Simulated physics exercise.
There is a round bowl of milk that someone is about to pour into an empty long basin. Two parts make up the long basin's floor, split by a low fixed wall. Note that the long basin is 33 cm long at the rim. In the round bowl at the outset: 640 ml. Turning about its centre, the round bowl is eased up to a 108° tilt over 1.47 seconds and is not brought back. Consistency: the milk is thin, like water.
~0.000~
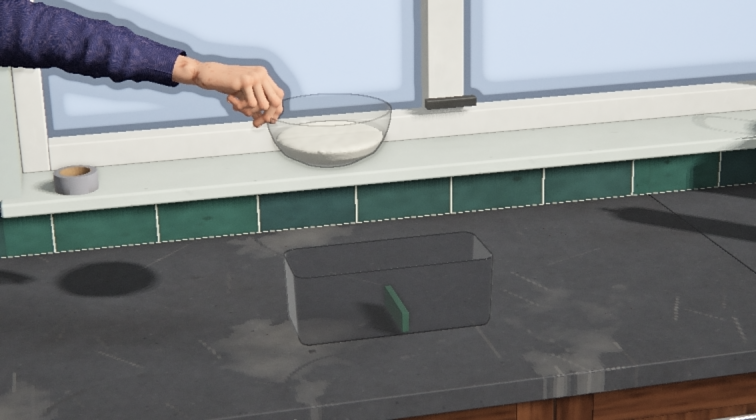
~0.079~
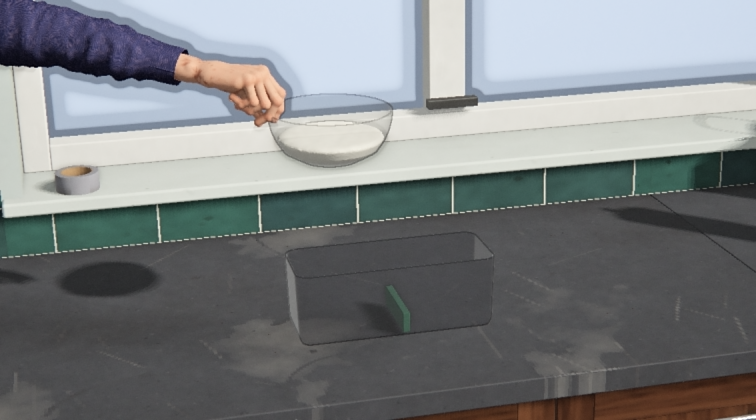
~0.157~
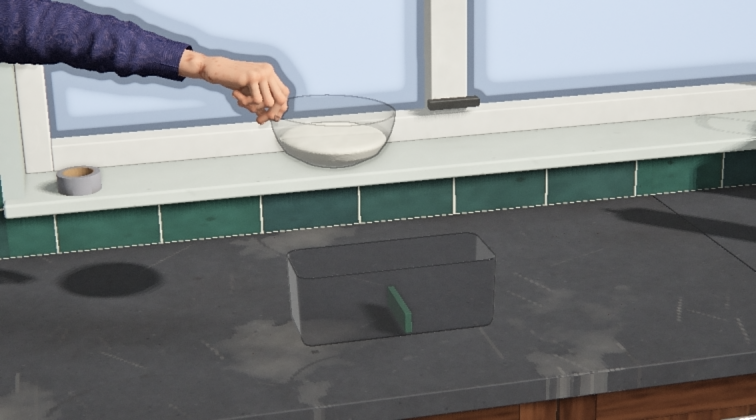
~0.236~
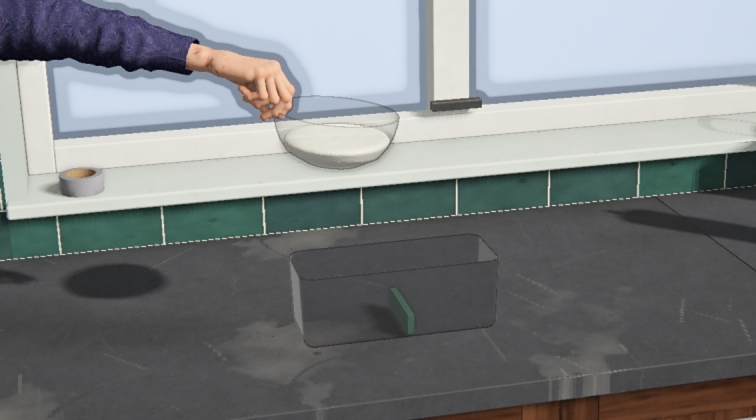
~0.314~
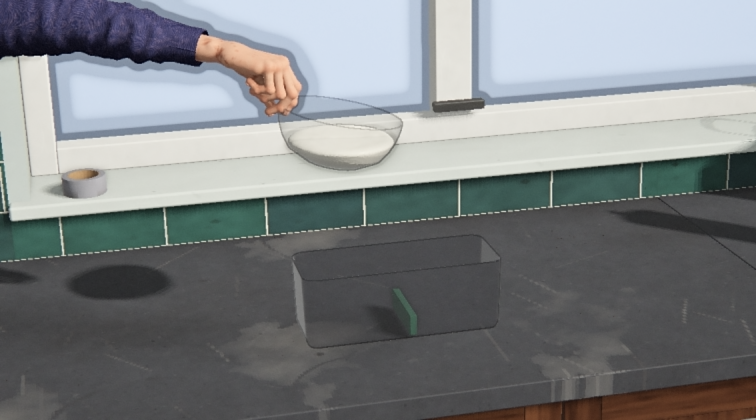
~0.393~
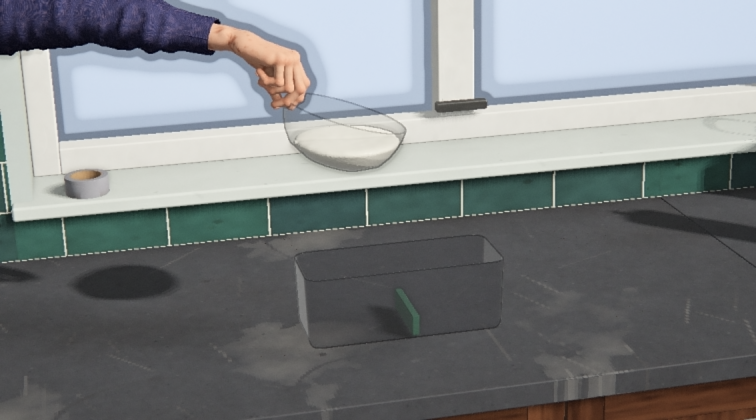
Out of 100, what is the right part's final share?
About 75 out of 100.
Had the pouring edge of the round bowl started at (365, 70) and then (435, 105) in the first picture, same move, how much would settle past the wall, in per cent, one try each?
60 and 70 %.
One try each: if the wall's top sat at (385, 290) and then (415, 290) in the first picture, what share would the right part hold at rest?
Respectively 90 and 60 %.
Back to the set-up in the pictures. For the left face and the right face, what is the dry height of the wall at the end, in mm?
28 mm left, 8 mm right.
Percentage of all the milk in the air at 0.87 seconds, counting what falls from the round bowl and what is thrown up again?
Some 36 % is the figure.
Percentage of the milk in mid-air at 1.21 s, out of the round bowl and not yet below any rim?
Around 10 percent of the liquid.
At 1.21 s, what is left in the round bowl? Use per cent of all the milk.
About 1 % is still there.
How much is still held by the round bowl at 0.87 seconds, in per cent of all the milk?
Roughly 50 %.
By 0.87 s the tilt is 69° and 49 per cent is still to pour, 0 is left of the wall and 14 right of it.
By 1.21 s the tilt is 100° and 1 per cent is still to pour, 9 is left of the wall and 79 right of it.
By 1.58 s the tilt is 108° and 0 per cent is still to pour, 17 is left of the wall and 82 right of it.
By 1.97 s the tilt is 108° and 0 per cent is still to pour, 23 is left of the wall and 76 right of it.
At rest 24 per cent lies left of the wall, 75 right of it and 1 outside.
